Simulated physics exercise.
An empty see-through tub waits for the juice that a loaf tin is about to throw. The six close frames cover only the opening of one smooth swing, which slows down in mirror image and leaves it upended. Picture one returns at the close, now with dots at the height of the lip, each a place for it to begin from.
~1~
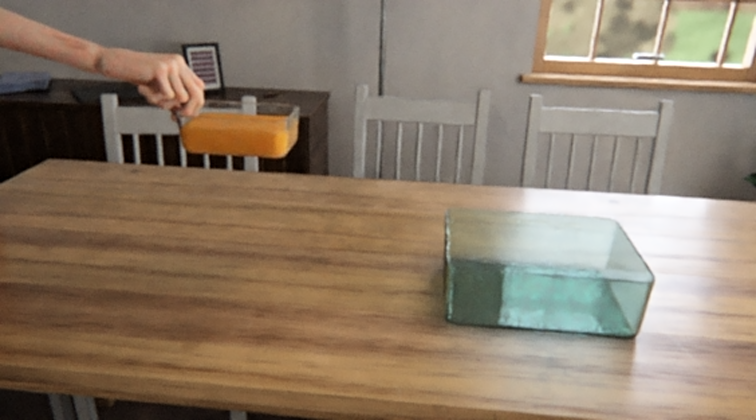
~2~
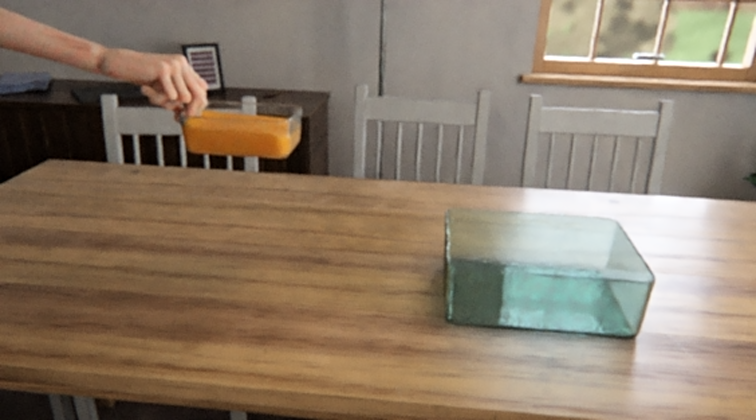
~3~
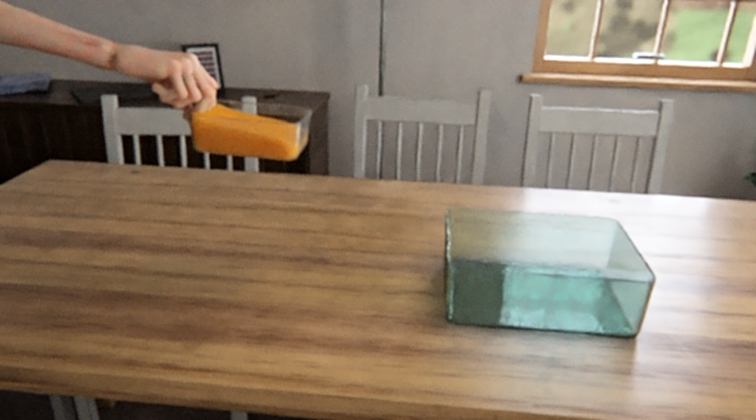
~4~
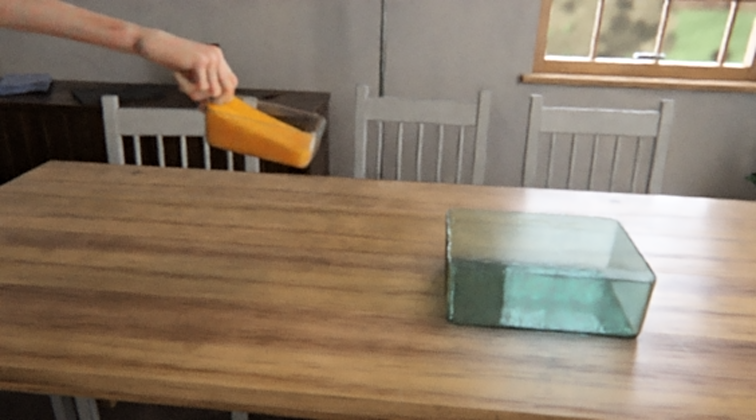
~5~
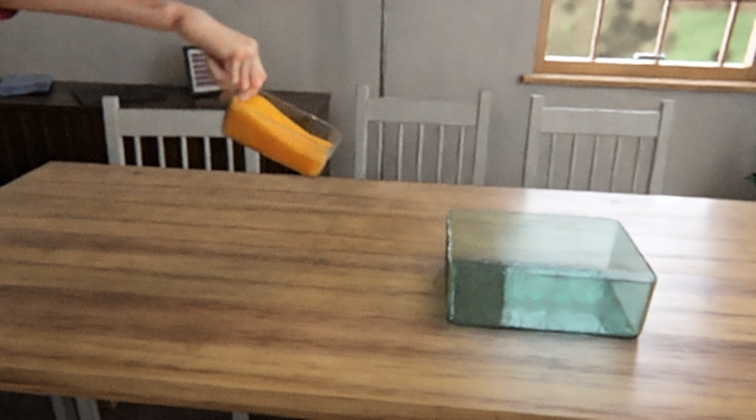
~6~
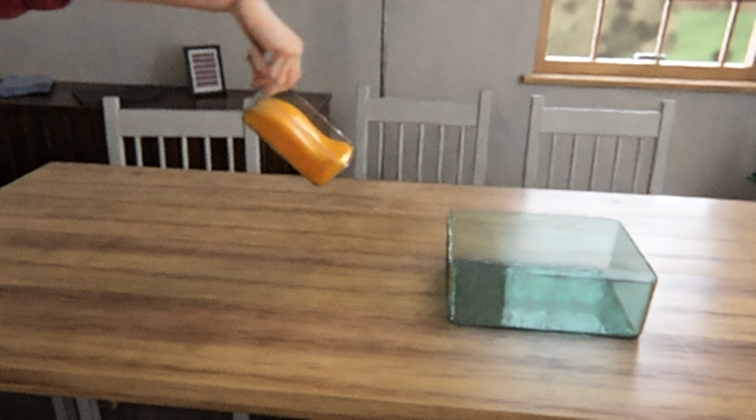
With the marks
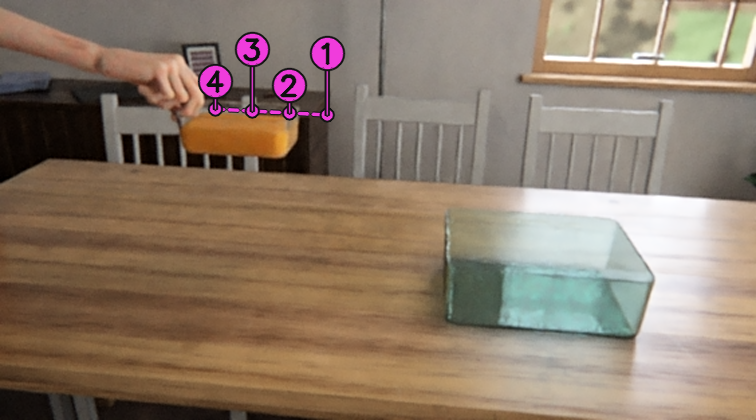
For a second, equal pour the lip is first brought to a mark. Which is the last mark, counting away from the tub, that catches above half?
I would pick dot 1.
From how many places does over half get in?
One of them.
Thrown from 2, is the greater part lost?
Yes, it does.
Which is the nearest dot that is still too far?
Here it is dot 2.
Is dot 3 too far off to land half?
Yes, it does.
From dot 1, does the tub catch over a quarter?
Yes, it does.
On the marked copy, 1 at (327, 115); 2 at (289, 113); 3 at (252, 111); 4 at (215, 109).
Choosing 1, about 71 % lands in the tub, 22 % falls short and 6 % goes beside or beyond.
Choosing 2, about 14 % lands in the tub, 80 % falls short and 6 % goes beside or beyond.
Choosing 3, about 0 % lands in the tub, 98 % falls short.
Choosing 4, about 0 % lands in the tub, 100 % falls short.
